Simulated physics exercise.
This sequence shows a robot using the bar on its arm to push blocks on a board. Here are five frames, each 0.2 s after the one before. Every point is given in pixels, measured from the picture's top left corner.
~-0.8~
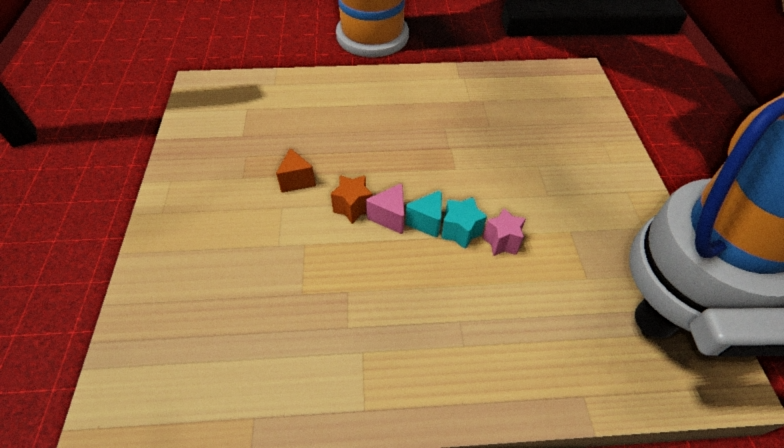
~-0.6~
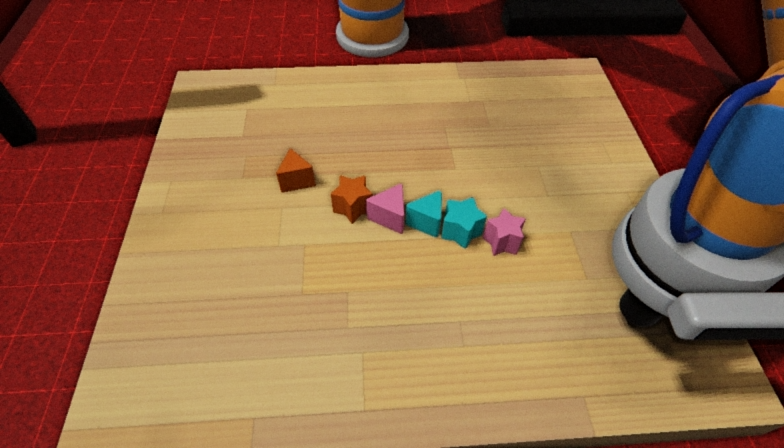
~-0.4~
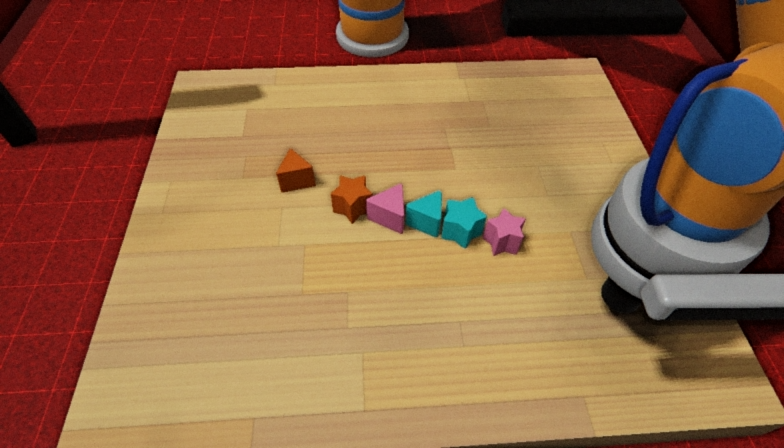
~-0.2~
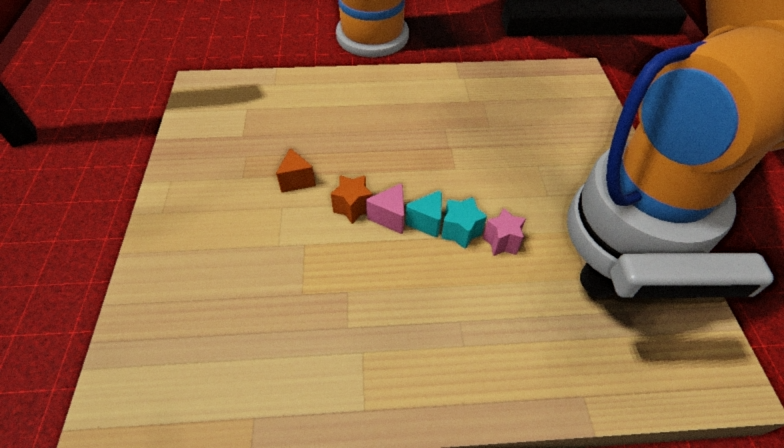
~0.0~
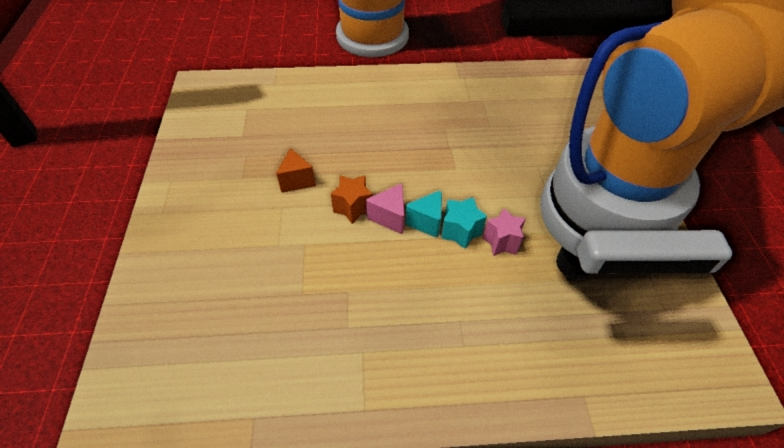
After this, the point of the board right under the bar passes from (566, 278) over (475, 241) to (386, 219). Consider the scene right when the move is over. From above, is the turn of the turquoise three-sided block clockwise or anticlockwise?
From the top, the block rotates counterclockwise.
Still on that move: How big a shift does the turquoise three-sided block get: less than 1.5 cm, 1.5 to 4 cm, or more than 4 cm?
Movement: Over 4 cm.
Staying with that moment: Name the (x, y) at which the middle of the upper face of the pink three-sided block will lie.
The centre of its top face lies at (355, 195).
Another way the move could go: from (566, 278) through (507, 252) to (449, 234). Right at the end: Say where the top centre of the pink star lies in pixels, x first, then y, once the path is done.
Its top middle is near (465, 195).
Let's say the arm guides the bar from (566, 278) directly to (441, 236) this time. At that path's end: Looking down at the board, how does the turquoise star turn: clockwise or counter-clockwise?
Viewed from above, counterclockwise.
The first path, step by step. One third of the way, bar (509, 237); turquoise three-sided block (424, 203), turned 15° anticlockwise; turquoise star (456, 201), turned 30° anticlockwise; pink star (491, 211), turned 40° clockwise.
Two thirds of the way, bar (445, 220); pink three-sided block (385, 201), turned 15° clockwise; turquoise three-sided block (413, 200), turned 40° anticlockwise; turquoise star (434, 181), turned 45° anticlockwise; pink star (466, 196), turned 110° clockwise.
At the end, bar (385, 206); orange three-sided block unmoved; pink three-sided block (354, 196); turquoise three-sided block (380, 178), turned 55° anticlockwise; turquoise star (434, 180), turned 45° anticlockwise; pink star (466, 196), turned 110° clockwise.
